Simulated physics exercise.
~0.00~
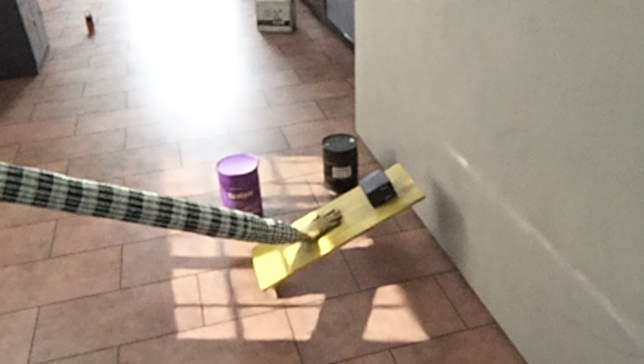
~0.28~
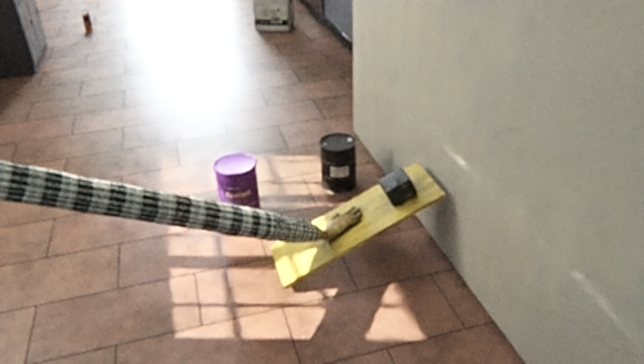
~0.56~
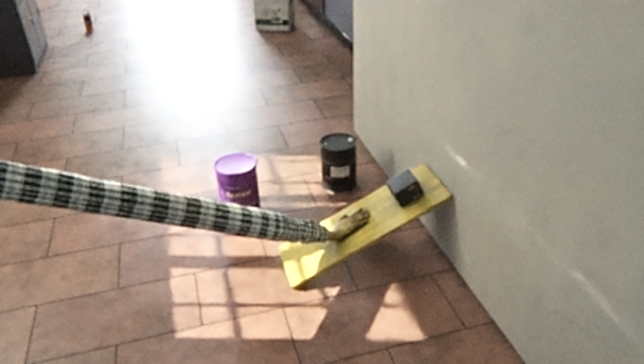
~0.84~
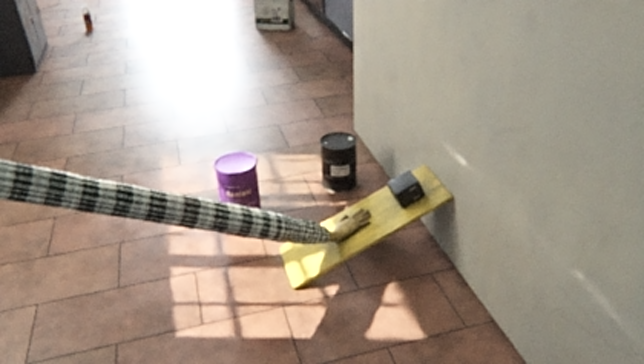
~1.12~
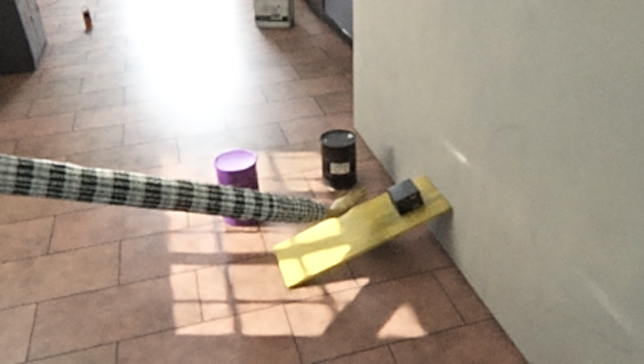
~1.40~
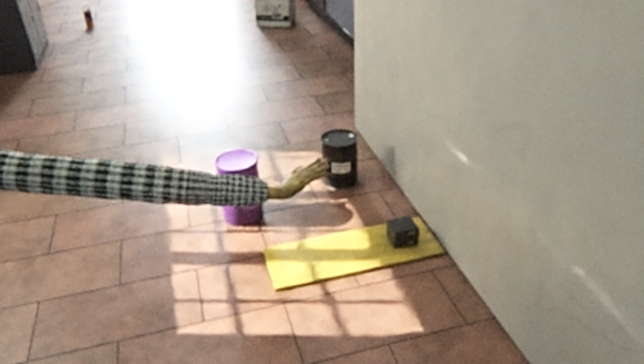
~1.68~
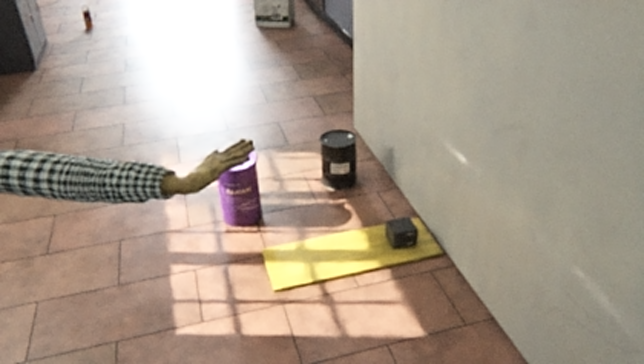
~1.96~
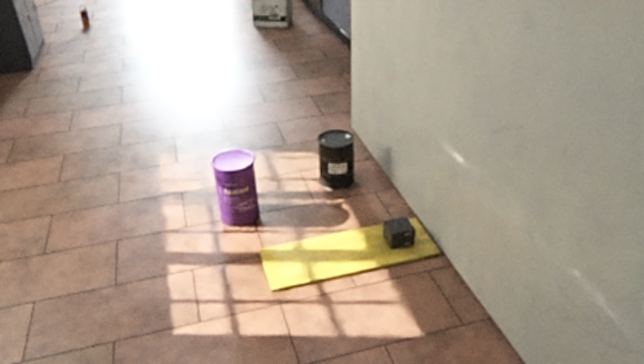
In this clip, a hand holds a tilted yellow board with a small dark block on it against a wall, shifting it right beside a purple pail and black canister. The hand lets go and withdraws, and the board drops flat on the tiled floor, the block still on top.
